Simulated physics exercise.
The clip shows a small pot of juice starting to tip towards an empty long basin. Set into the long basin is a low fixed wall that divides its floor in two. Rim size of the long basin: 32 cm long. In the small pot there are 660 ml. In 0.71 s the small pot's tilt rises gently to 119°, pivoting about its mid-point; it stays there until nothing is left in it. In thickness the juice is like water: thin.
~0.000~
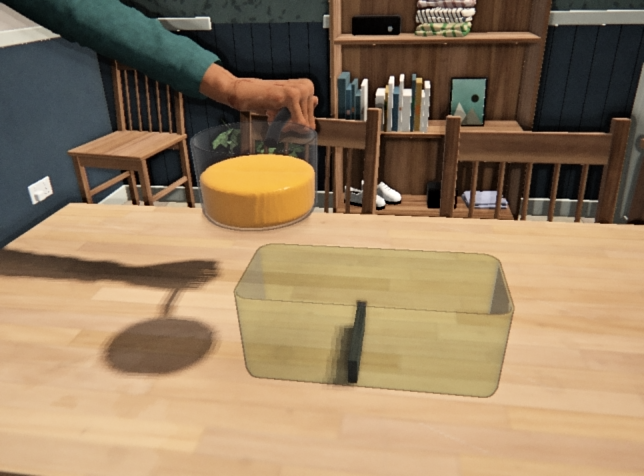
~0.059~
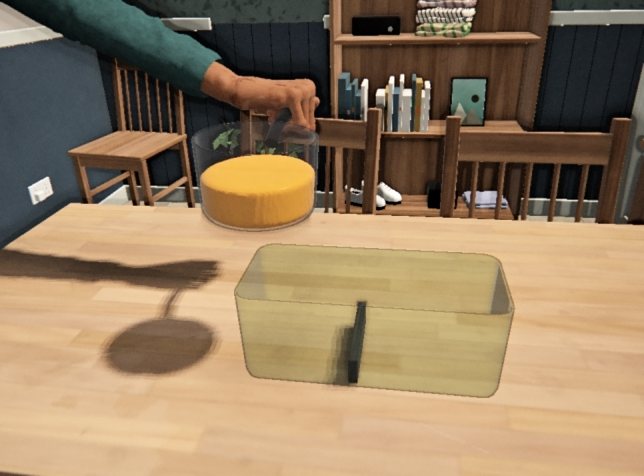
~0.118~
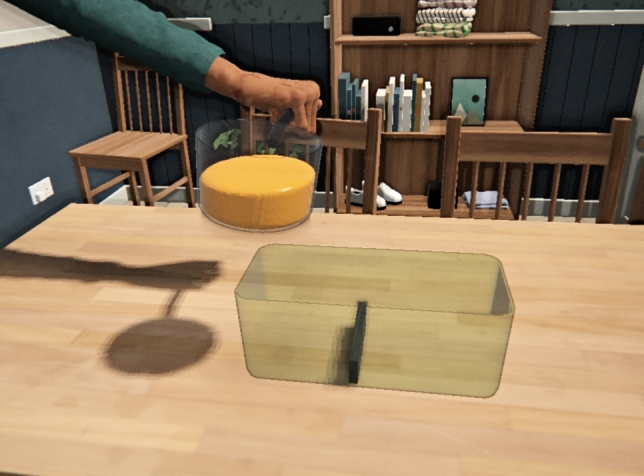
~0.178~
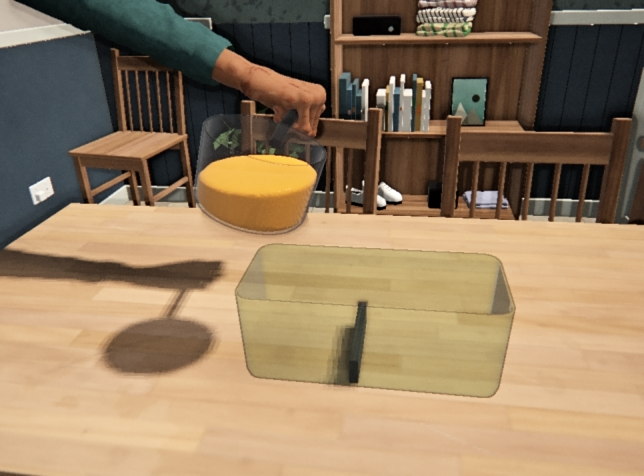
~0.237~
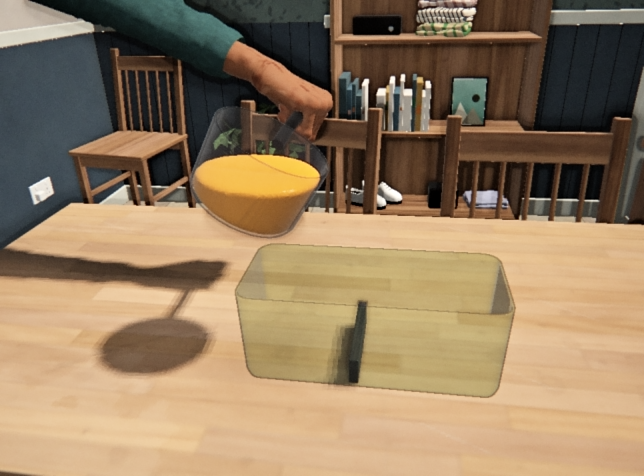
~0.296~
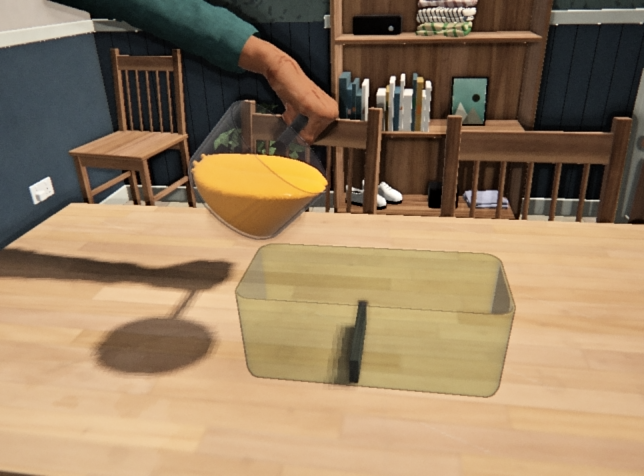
At the start, a hand in a green sleeve holds a small clear pot of orange-yellow juice upright above a wooden table, behind an empty long basin. The hand then gradually tilts the pot down to the right, slightly at first and then steeply, while the juice shifts inside and the basin stays still.
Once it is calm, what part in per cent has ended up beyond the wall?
About 39 per cent ends up there.
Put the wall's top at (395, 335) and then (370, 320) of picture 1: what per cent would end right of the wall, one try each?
The first try gives 20 percent and the second 10 percent.
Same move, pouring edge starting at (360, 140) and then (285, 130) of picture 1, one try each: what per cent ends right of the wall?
About 85 %, then about 15 %.
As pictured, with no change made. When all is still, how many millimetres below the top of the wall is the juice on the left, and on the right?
Left about 16 mm, while the right is about 26 mm.
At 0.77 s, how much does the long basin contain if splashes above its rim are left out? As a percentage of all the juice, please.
My estimate is about 90 percent.
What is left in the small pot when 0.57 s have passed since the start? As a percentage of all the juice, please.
Roughly 28 per cent.
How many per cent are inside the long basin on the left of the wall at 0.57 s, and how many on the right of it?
Around 18 on the left side and 20 on the right side.
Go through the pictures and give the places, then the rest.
In the first frame, it leans 0°; its right rim is at (315, 139); the juice meets the walls at (205, 169) and (314, 172); the long basin's rim runs from (247, 269) to (506, 284); the wall's top is at (358, 330).
In the second frame, it leans 2°; its right rim is at (316, 141); the juice meets the walls at (205, 170) and (314, 173).
In the third frame, it leans 8°; its right rim is at (320, 148); the juice meets the walls at (205, 170) and (315, 174).
In the fourth frame, it leans 18°; its right rim is at (324, 159); the juice meets the walls at (204, 169) and (317, 174).
In the fifth frame, it leans 30°; its right rim is at (326, 173); the juice meets the walls at (200, 164) and (320, 176).
In the sixth frame, it leans 44°; its right rim is at (325, 190); the juice meets the walls at (200, 159) and (326, 180).
By 0.57 s the tilt is 108° and 28 per cent is still to pour, 18 is left of the wall and 19 right of it.
By 0.77 s the tilt is 119° and 3 per cent is still to pour, 55 is left of the wall and 36 right of it.
By 0.98 s the tilt is 119° and 0 per cent is still to pour, 59 is left of the wall and 39 right of it.
By 1.21 s the tilt is 119° and 0 per cent is still to pour, 59 is left of the wall and 39 right of it.
At rest 59 per cent lies left of the wall, 39 right of it and 2 outside.
